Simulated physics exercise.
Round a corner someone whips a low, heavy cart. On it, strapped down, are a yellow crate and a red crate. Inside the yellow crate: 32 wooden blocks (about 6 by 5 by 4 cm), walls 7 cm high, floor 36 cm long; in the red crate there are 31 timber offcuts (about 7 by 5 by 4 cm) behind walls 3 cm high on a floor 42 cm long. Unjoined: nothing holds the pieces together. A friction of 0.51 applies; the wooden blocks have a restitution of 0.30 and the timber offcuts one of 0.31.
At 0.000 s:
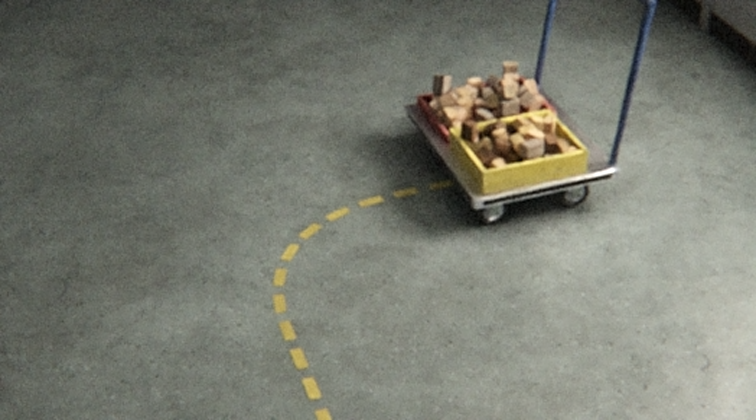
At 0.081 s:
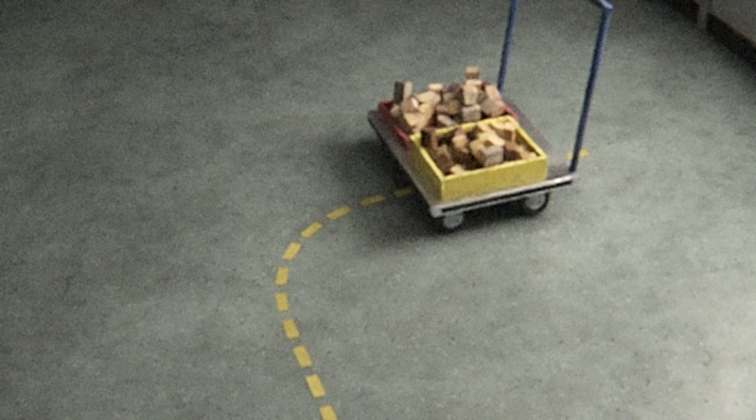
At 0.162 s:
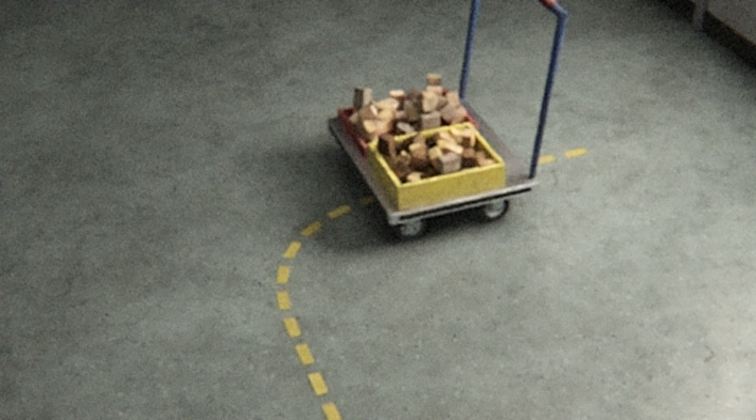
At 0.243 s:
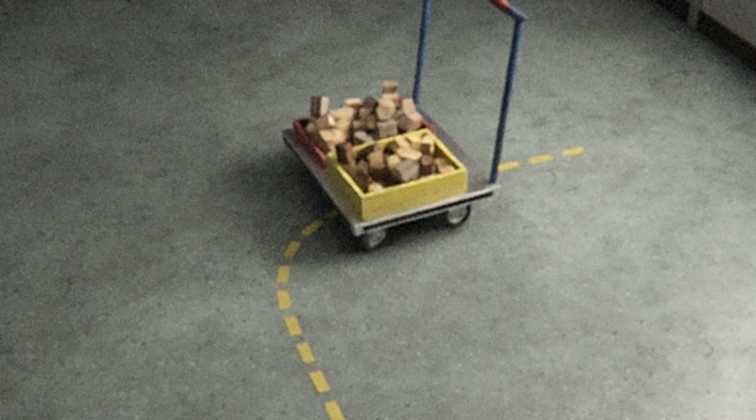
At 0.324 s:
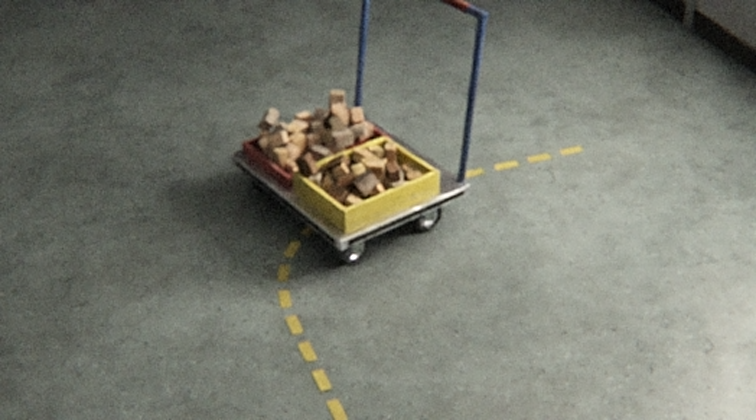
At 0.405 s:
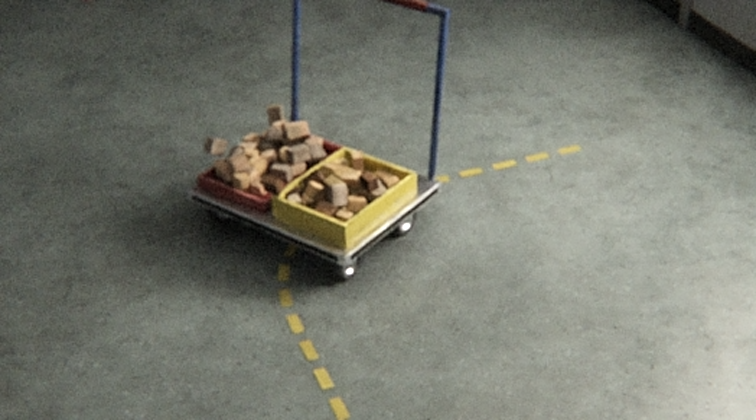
On a grey floor, a trolley rolls left, then turns as wood leaves its red crate.
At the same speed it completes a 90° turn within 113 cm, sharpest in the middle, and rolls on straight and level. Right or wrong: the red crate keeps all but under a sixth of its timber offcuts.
Wrong.
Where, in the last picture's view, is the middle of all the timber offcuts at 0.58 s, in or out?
Roughly at (206, 226).
After 0.46 s, the yellow crate is down by 1 of 32 and the red crate is down by 2 of 31.
After 0.58 s, the yellow crate is down by 1 of 32 and the red crate is down by 3 of 31.
After 0.75 s, the yellow crate is down by 1 of 32 and the red crate is down by 8 of 31.
Outcome (at 1.20 s), the yellow crate is down by 1 of 32 and the red crate is down by 8 of 31. Asked share, 8 of 31, 26 per cent.
